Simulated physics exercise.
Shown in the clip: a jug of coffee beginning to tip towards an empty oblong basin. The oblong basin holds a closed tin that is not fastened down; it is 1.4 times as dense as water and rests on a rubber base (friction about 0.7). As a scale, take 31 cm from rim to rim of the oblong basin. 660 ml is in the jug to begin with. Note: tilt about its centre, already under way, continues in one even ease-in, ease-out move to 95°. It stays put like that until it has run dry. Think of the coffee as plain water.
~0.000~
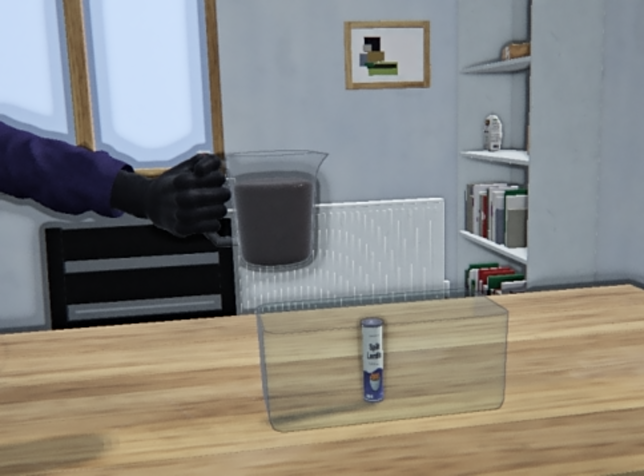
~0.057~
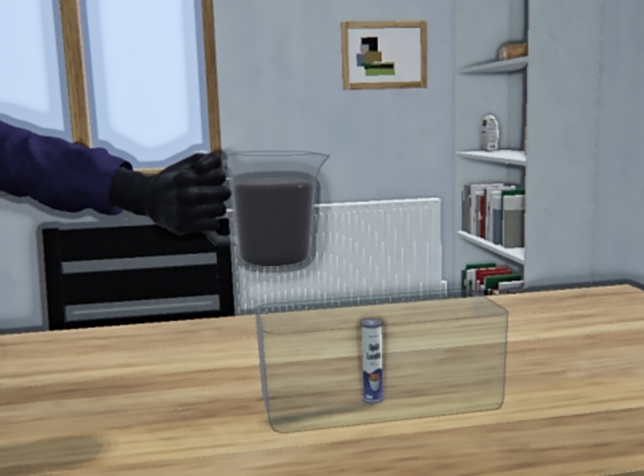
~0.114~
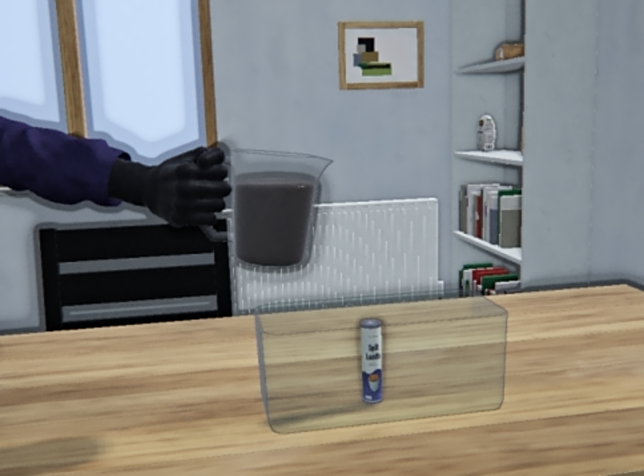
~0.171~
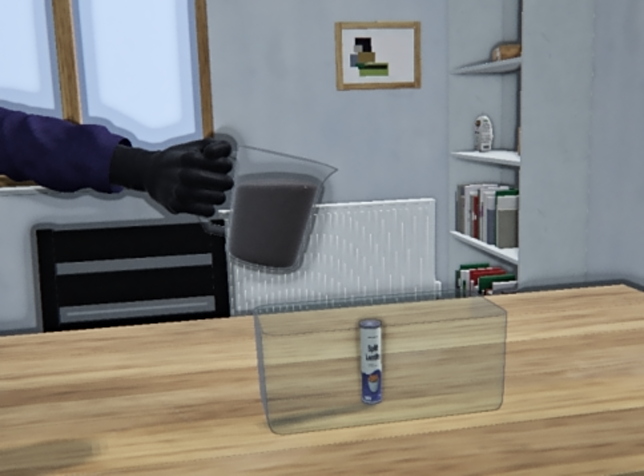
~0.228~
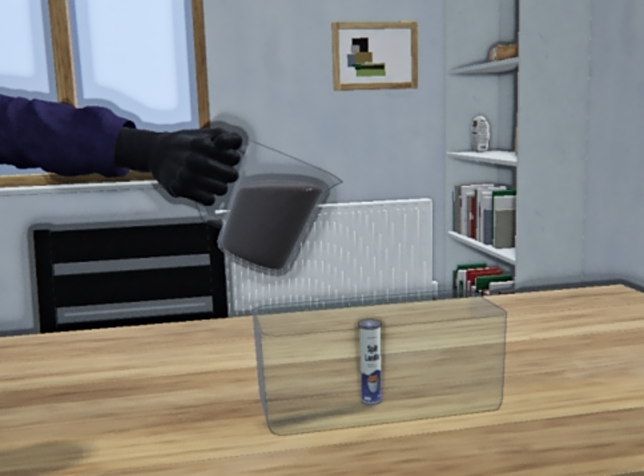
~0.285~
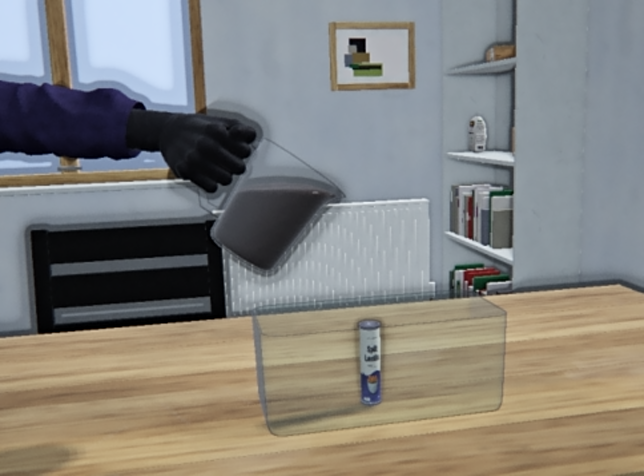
A black-gloved hand tilts a jug of dark liquid rightward above a clear basin holding a tin.
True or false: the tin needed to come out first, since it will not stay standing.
False.
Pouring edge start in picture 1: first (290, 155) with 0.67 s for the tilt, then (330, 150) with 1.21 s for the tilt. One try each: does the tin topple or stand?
Try 1: Tipped over; try 2: Still standing.
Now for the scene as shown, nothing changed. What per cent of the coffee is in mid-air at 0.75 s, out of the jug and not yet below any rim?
Estimated airborne part: Roughly 20 per cent.
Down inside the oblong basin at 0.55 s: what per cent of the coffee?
Roughly 9 per cent.
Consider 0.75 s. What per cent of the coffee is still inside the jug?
Roughly 28 percent remains.
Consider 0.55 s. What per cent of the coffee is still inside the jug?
Around 70 in a hundred.
By 0.55 s the tilt is 88° and 70 per cent is still to pour; the tin stands where it began.
By 0.75 s the tilt is 95° and 28 per cent is still to pour; the tin stands where it began.
By 0.95 s the tilt is 95° and 9 per cent is still to pour; the tin stands where it began.
By 1.17 s the tilt is 95° and 2 per cent is still to pour; the tin stands where it began.
At rest the tin stands where it began.
